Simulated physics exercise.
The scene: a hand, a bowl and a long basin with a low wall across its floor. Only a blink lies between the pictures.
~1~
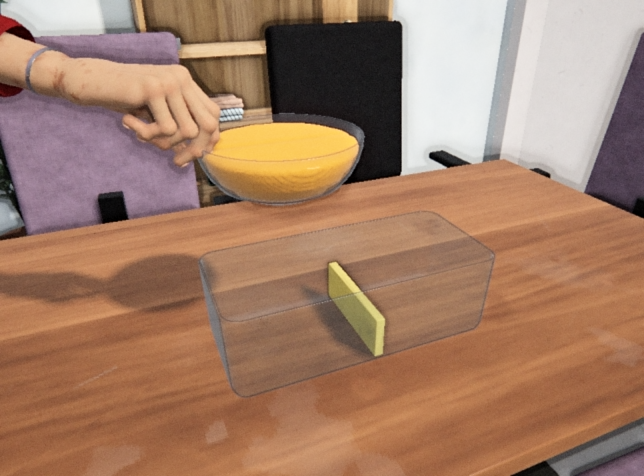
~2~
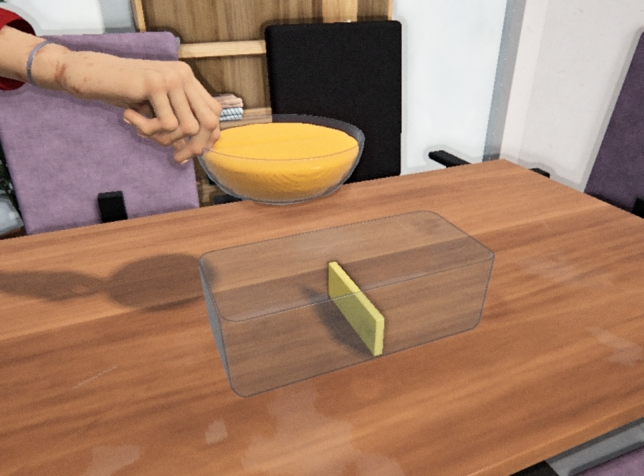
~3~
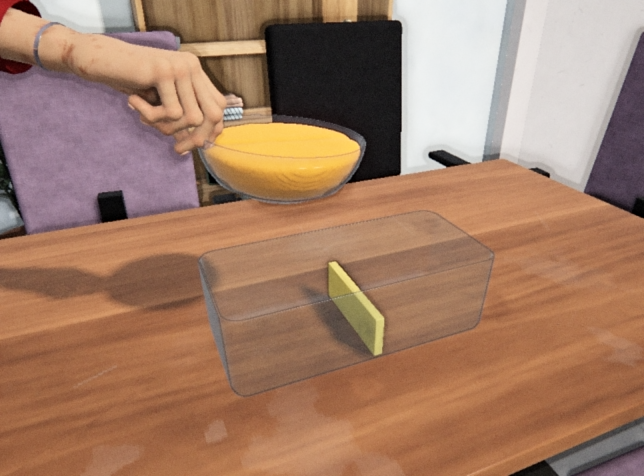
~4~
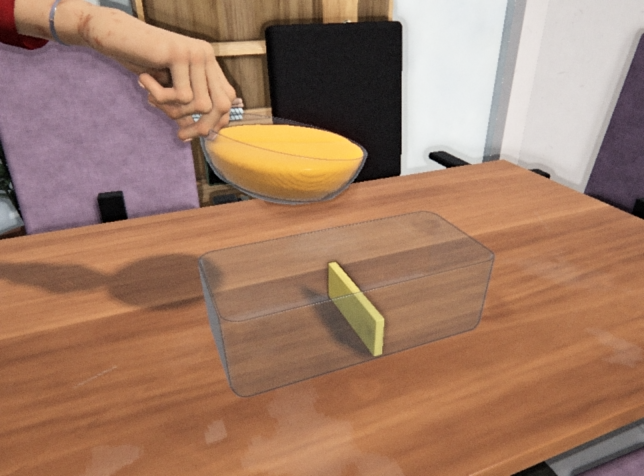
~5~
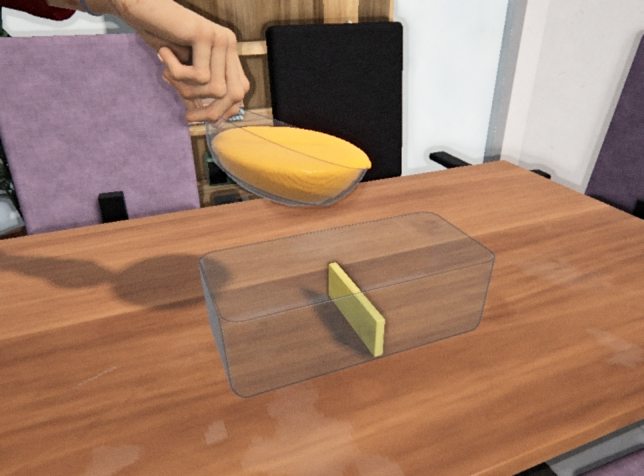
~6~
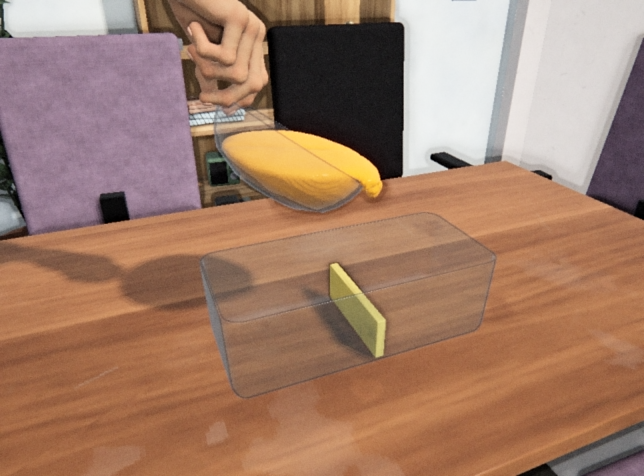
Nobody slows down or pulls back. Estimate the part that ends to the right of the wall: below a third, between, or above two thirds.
It comes to over two thirds.
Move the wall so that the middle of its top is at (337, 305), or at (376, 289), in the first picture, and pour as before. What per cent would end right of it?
Near 80 % and 45 %.
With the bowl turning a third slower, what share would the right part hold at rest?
It comes to 80 per cent or so.
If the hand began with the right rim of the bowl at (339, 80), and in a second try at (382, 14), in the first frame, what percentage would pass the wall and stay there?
First some 70, then 80 per cent.
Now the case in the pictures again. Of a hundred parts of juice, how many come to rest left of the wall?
About 20 per cent.
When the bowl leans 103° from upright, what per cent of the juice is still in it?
About 0 per cent.
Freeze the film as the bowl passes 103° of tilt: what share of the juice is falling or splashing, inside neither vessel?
Roughly 10 in a hundred.
A moment on, the bowl is tipped right over and 2 per cent is still to pour, 7 is left of the wall and 79 right of it.
Next, the bowl is tipped right over and 0 per cent is still to pour, 18 is left of the wall and 71 right of it.
Then the bowl is tipped right over and 0 per cent is still to pour, 19 is left of the wall and 77 right of it.
Later the bowl is tipped right over and 0 per cent is still to pour, 19 is left of the wall and 77 right of it.
At rest 19 per cent lies left of the wall, 77 right of it and 4 outside.
